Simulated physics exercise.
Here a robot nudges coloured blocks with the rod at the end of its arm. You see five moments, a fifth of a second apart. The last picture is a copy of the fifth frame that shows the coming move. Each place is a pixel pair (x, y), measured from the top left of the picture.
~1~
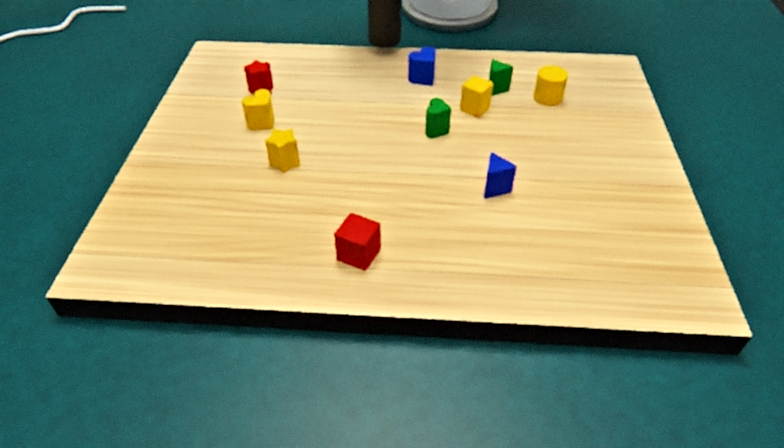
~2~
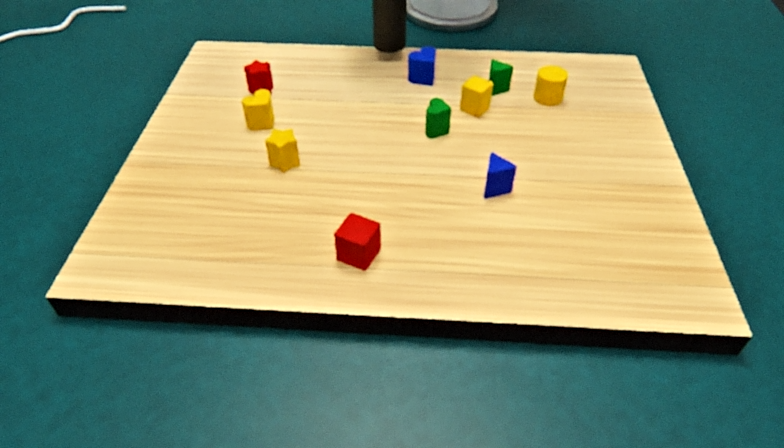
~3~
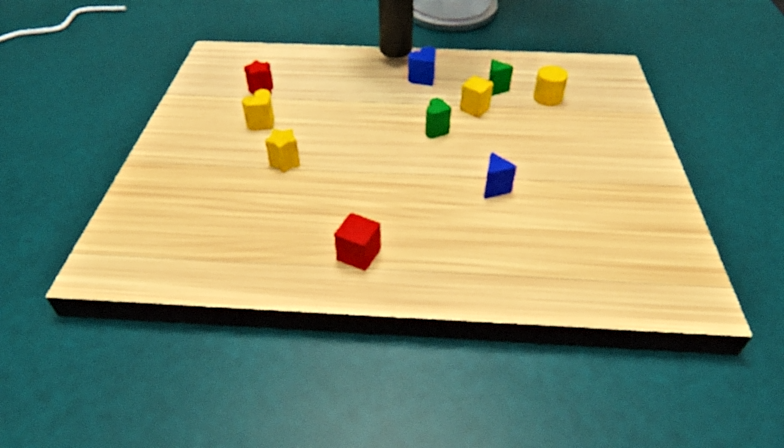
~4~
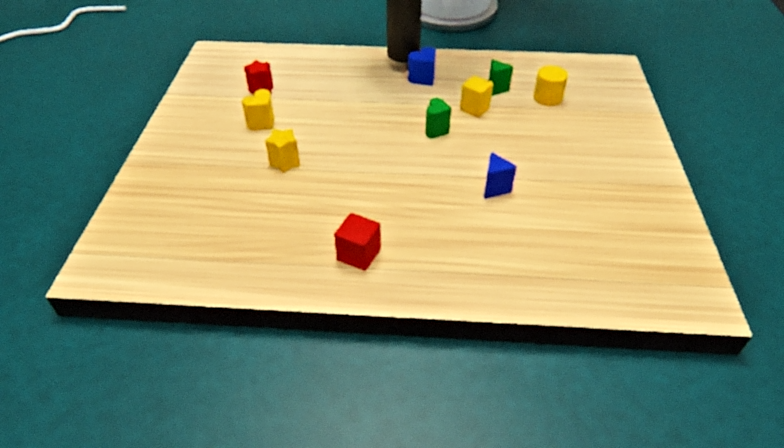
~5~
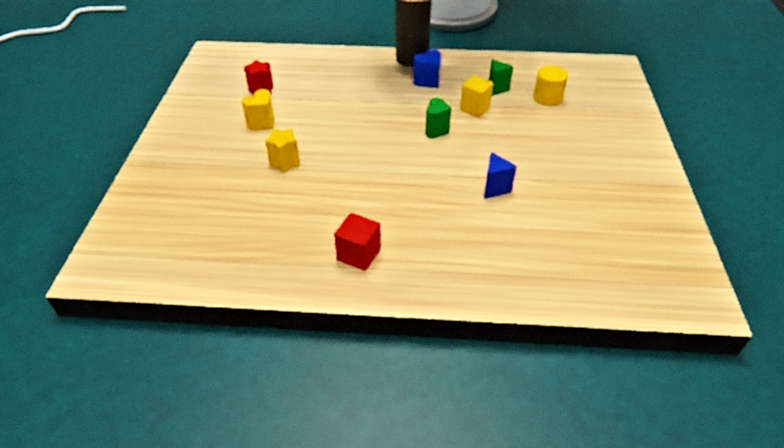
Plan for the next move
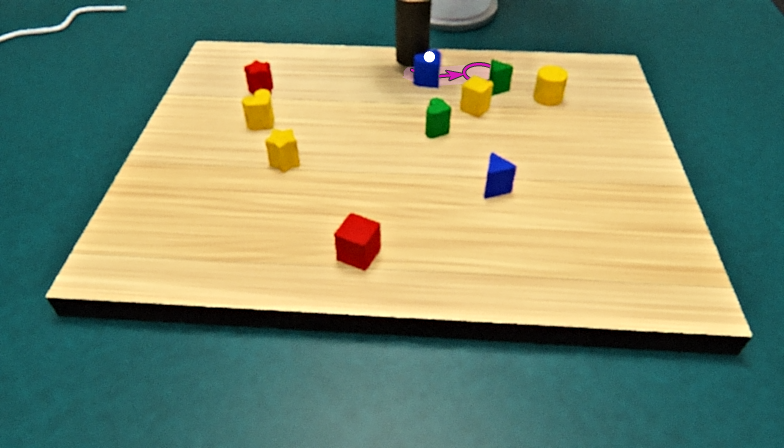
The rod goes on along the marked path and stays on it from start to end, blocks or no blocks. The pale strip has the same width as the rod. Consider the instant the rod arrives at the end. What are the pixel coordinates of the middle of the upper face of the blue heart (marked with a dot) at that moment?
Its top face will be centred at roughly (458, 65).
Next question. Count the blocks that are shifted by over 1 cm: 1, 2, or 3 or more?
It's going to be one.
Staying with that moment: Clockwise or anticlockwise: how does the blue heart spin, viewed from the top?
It makes a clockwise turn.
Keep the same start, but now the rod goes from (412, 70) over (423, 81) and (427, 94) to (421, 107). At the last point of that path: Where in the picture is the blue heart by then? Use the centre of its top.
For the centre of its top, I'd go with (451, 86).
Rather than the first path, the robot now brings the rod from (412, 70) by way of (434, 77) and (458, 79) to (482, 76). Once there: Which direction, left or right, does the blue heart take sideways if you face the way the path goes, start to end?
That's a shift to the right.
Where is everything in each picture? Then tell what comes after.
The first frame shows tip of the rod (385, 40), middles of tops, blue heart (424, 54), green triangular block (500, 65).
The second frame shows rod (390, 45), nothing pushed.
The third frame shows rod (396, 50), nothing pushed.
The fourth frame shows rod (403, 54), nothing pushed.
The fifth frame shows rod (412, 58), blue heart (429, 57), green triangular block (500, 65).
The line goes from (412, 70) by way of (433, 76) and (457, 75) to (481, 73); the dot is on the blue heart.
On the path given first. Halfway along, rod (447, 64); blue heart (455, 65), turned 25° clockwise.
At the end, rod (482, 61); blue heart (458, 65), turned 40° clockwise; green triangular block unmoved.
